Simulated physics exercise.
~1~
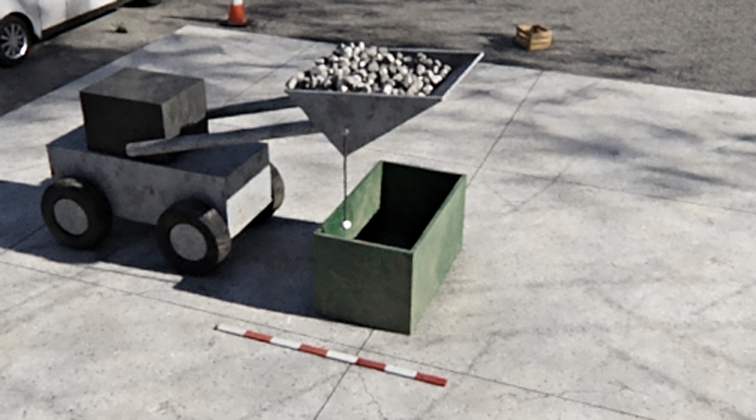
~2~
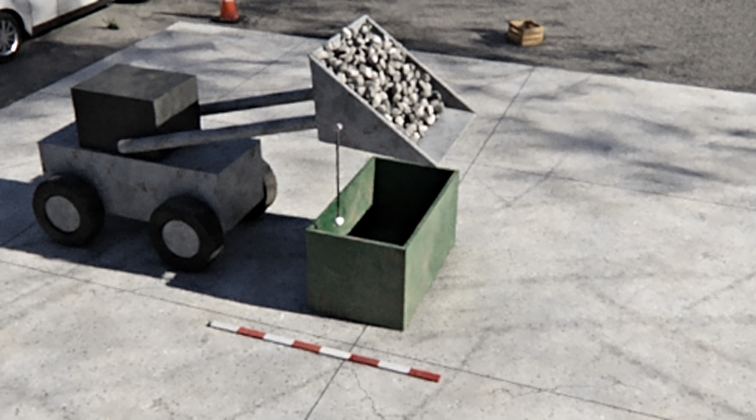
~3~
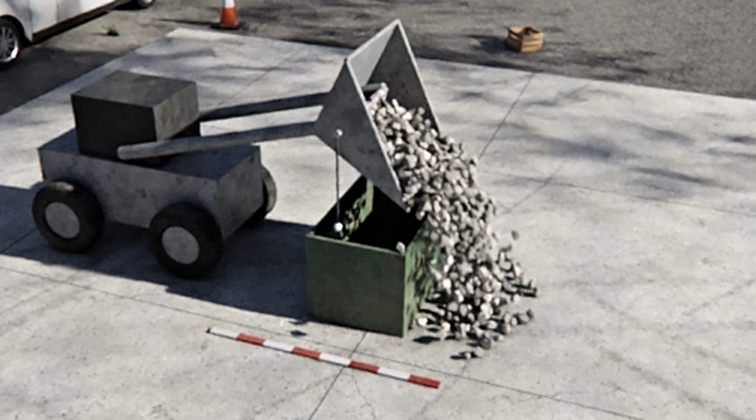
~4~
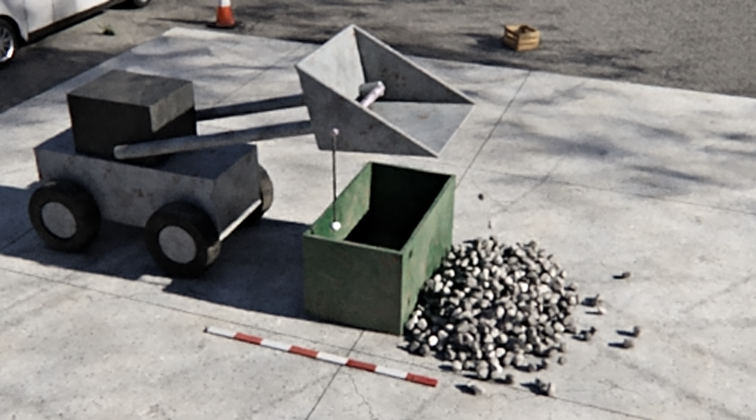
Loader bucket tipping grey stones past a green bin, spilling them in a heap on the concrete beside it, then tilting partly back.
